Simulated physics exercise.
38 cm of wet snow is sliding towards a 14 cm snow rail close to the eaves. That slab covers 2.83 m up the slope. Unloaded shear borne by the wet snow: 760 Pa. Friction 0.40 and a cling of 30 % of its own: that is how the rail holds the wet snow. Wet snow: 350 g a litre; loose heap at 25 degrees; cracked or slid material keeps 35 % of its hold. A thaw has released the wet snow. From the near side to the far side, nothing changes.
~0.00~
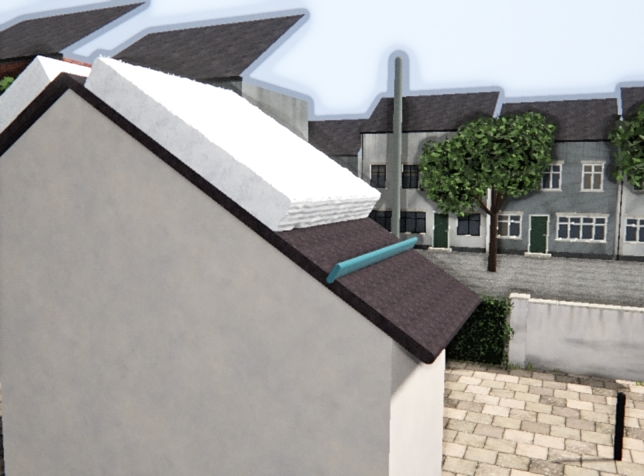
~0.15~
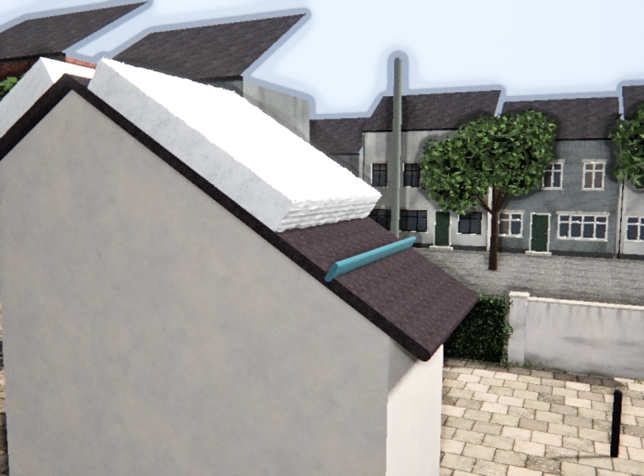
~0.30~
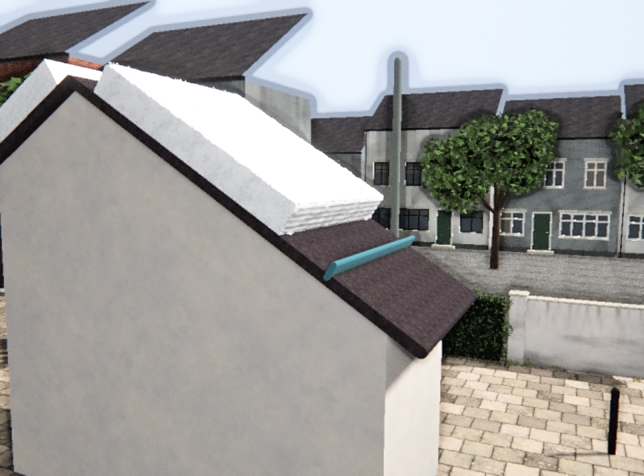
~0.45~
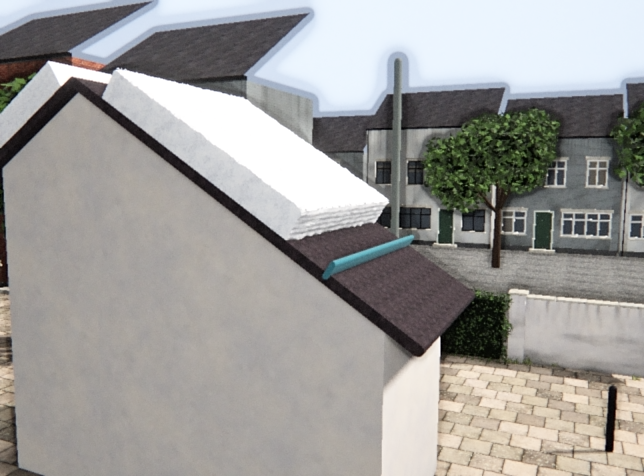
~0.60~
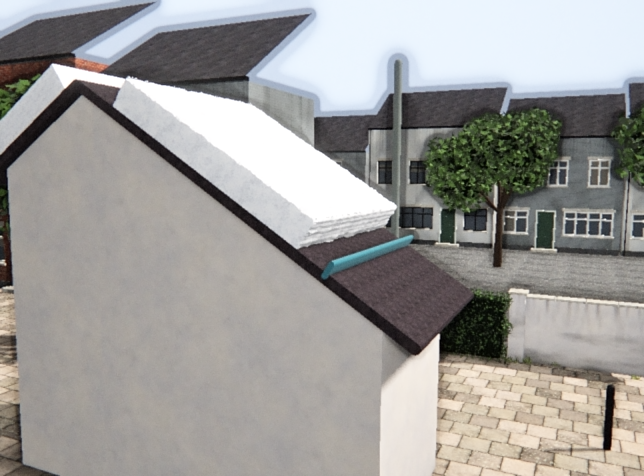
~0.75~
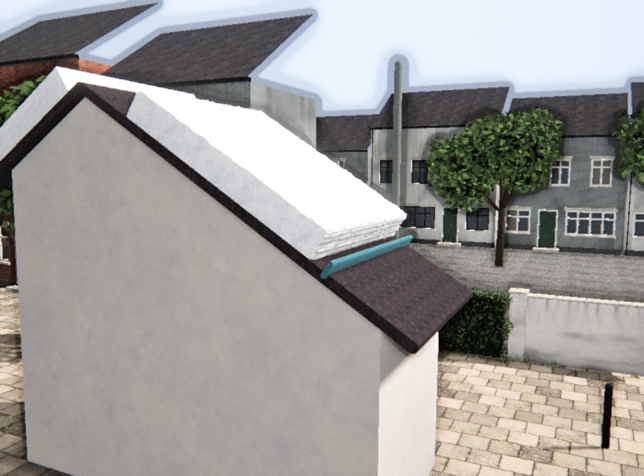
The clip shows a thick slab of white snow on the dark pitched roof of a small grey building, sliding slowly at first, then faster, down the slope to the right until its lower edge is beside a teal rail.
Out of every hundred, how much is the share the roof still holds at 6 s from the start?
About 58 in every hundred.
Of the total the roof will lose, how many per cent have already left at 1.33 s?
I'd say near 0 per cent.
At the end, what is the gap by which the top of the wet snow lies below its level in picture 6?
I'd put it at something like 0.8 m.
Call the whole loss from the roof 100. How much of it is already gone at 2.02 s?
Around 50 percent.
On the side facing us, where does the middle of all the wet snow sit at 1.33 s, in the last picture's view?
Centre noted at roughly (278, 212).
After 1.33 s, 100 % of the snow is on the roof.
After 2.02 s, 78 % of the snow is on the roof.
After 2.71 s, 61 % of the snow is on the roof.
After 3.40 s, 58 % of the snow is on the roof.
After 6.00 s, at the end, 58 % of the snow is on the roof.
